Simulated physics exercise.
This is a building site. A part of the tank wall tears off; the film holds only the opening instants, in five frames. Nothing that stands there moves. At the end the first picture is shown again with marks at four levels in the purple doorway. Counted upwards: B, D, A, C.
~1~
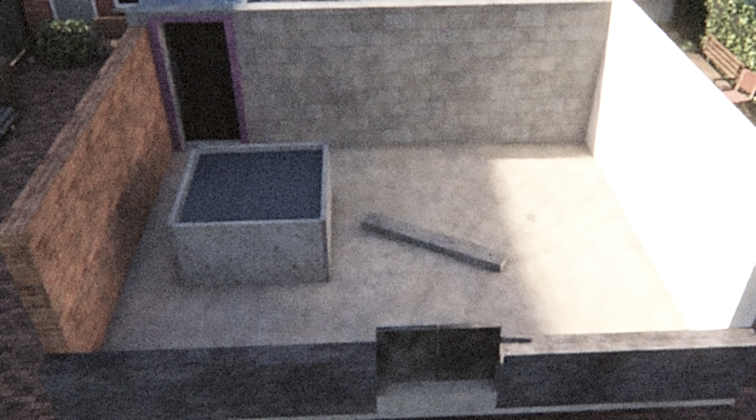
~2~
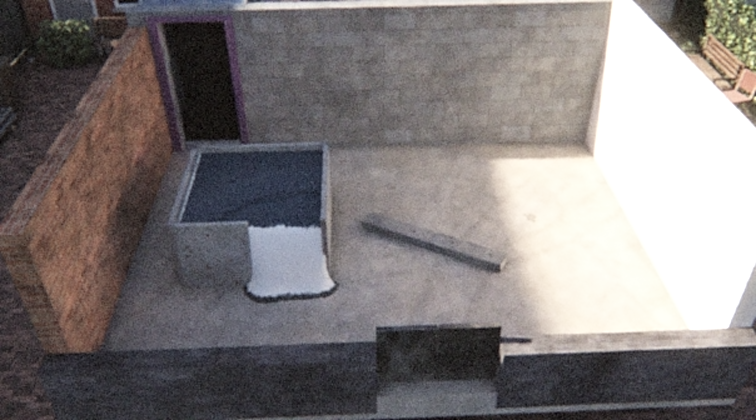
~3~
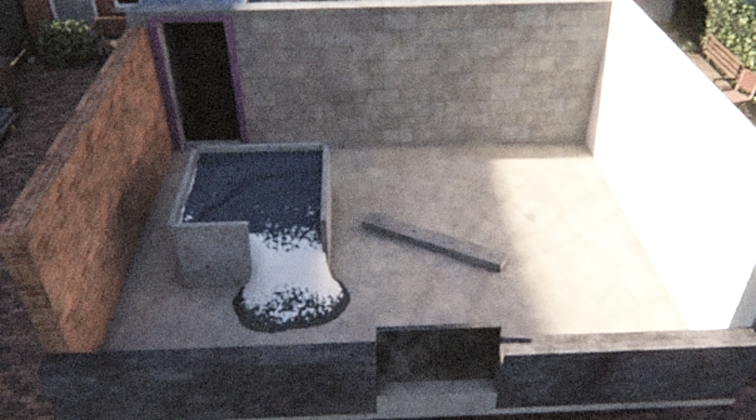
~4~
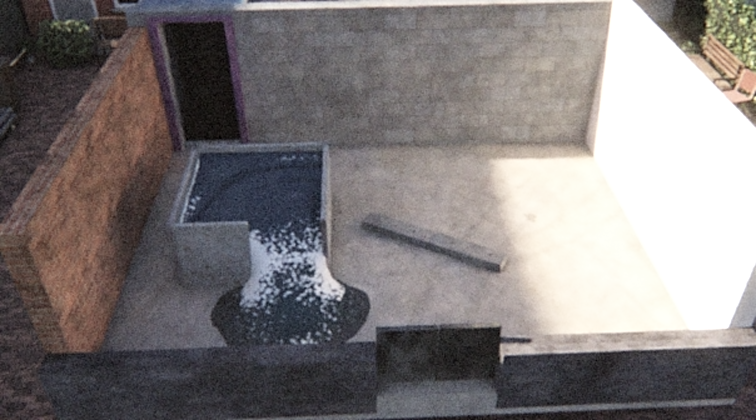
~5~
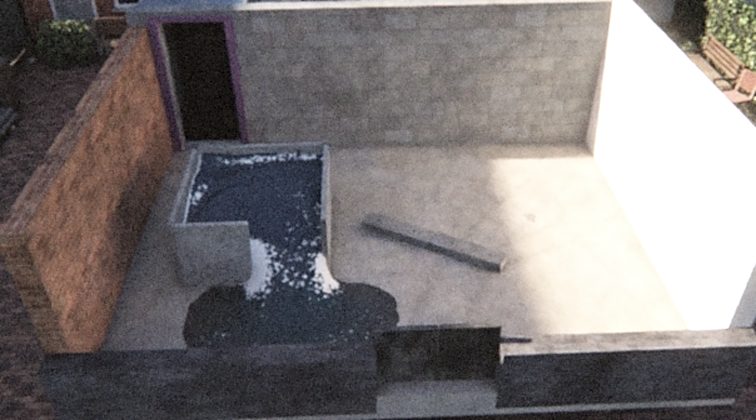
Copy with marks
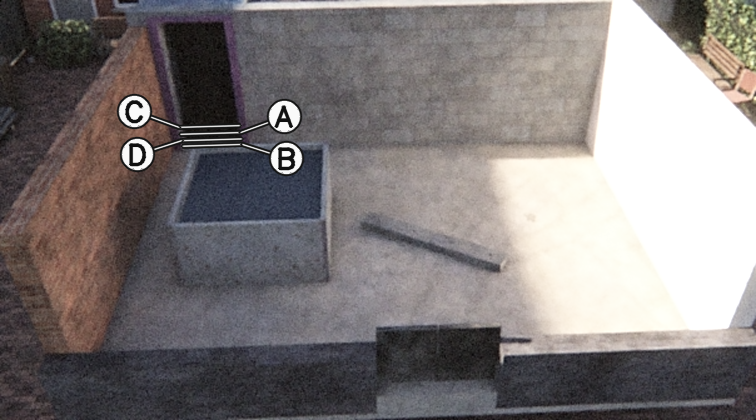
Dark water in a square concrete tank poured out through an opening in its front wall, foaming white, then spread in a widening dark pool across the floor of a walled building site.
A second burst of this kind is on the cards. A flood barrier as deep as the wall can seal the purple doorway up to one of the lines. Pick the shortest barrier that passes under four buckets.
Use mark D.
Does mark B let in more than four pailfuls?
Yes, that goes wrong.
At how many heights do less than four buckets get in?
Three.
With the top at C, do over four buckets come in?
No, that is safe.
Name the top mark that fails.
The answer is B.
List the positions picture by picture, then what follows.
Water in the tank at rest, its middle at (255, 186); foot of the purple doorway at (213, 149); shut gate at (437, 335), in the first picture.
In the second picture, 1 % of the ground under water, visible out to (330, 287).
In the third picture, 3 % of the ground under water, visible out to (307, 317).
In the fourth picture, 6 % of the ground under water, visible out to (227, 312).
In the fifth picture, 11 % of the ground under water, visible out to (200, 314).
In white, A at (210, 133); B at (212, 145); C at (209, 126); D at (211, 139); from the bottom up B, D, A, C.
Choosing A, nothing gets over.
Choosing B, about 13 bucketfuls get in.
Choosing C, nothing gets over.
Choosing D, a bucket or two gets in.
